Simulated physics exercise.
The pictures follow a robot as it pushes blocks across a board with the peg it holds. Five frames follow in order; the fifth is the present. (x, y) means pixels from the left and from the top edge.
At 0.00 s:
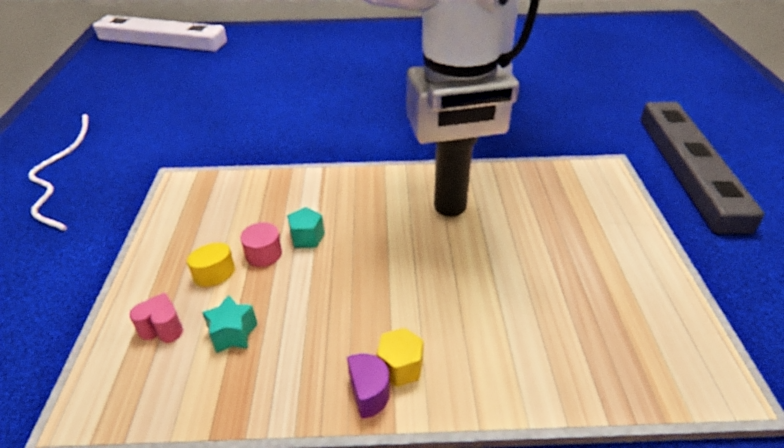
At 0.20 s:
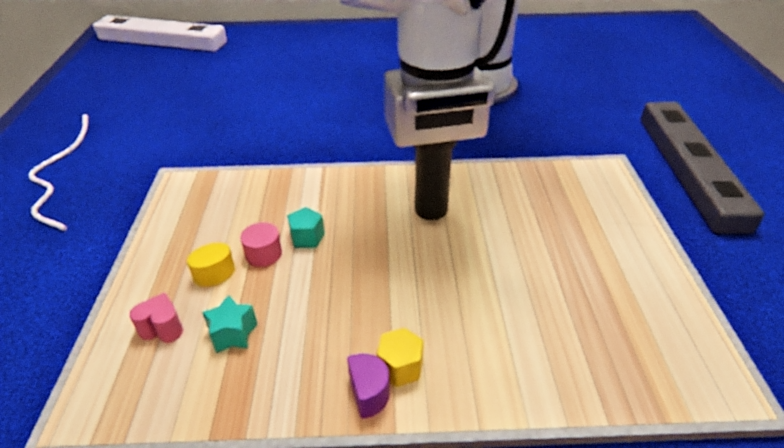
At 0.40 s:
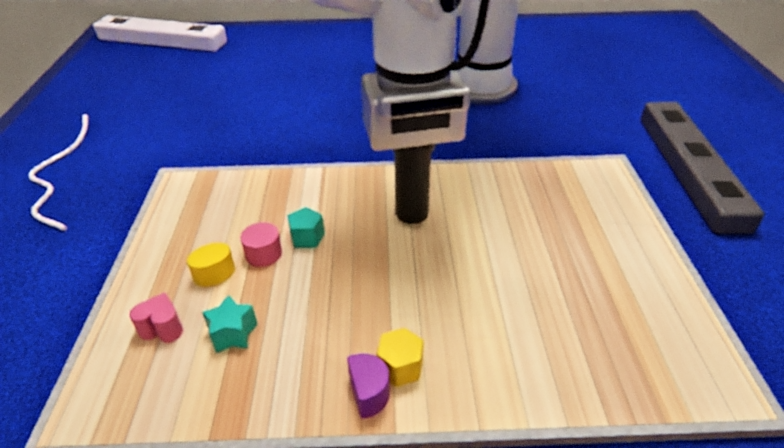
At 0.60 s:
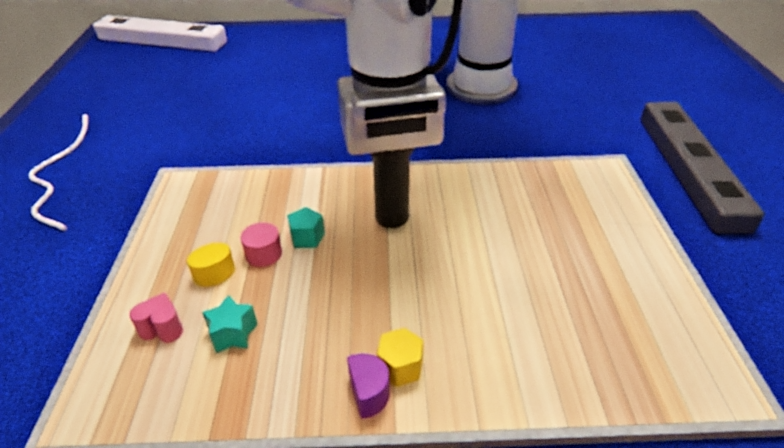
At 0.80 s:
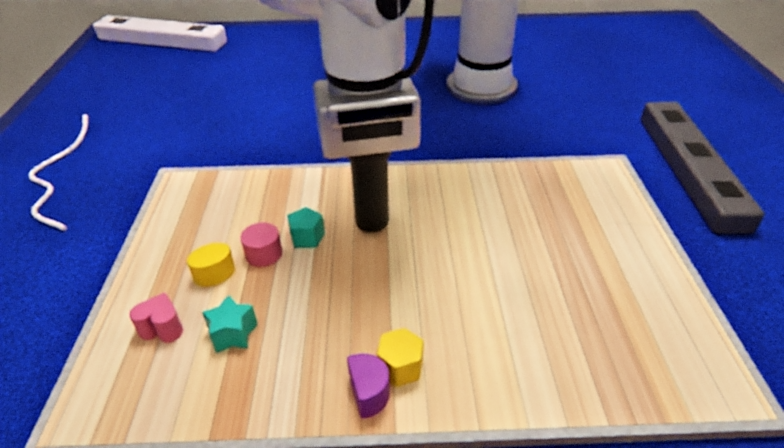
A robot arm holding a black peg slid steadily left across the back of a wooden board, nearing the turquoise pentagon, while the pink, yellow, turquoise and purple blocks all stayed where they were.
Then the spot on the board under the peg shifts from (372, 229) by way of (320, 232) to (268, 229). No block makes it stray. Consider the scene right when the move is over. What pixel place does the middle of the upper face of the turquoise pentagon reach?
I think it will end close to (237, 227).
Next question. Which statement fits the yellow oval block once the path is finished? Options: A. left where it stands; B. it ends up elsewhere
The correct letter is B.
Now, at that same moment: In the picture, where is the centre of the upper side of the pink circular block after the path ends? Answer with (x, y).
The spot you're after is about (228, 252) in the image.
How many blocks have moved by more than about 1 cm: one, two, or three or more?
My prediction: No fewer than three blocks.
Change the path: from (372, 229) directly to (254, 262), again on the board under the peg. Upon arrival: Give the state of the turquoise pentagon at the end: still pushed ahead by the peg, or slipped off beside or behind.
Slid off.
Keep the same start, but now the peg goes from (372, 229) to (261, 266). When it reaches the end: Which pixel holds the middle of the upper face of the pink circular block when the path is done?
The middle of its upper face will lie at (225, 236).
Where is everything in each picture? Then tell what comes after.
The first frame shows tip of the peg at (450, 207), middles of tops, yellow oval block at (209, 254), pink circular block at (259, 234), turquoise pentagon at (304, 218).
The second frame shows peg at (431, 211), nothing pushed.
The third frame shows peg at (412, 214), nothing pushed.
The fourth frame shows peg at (392, 218), nothing pushed.
The fifth frame shows peg at (372, 222), yellow oval block at (209, 254), pink circular block at (259, 234), turquoise pentagon at (304, 218).
On the path given first. One third of the way, peg at (336, 225); turquoise pentagon at (299, 219).
Two thirds of the way, peg at (300, 225); yellow oval block at (198, 259); pink circular block at (239, 244); turquoise pentagon at (267, 225), turned 45° anticlockwise.
At the end, peg at (266, 222); yellow oval block at (189, 266), turned 40° clockwise; pink circular block at (228, 252); turquoise pentagon at (237, 227), turned 75° anticlockwise.
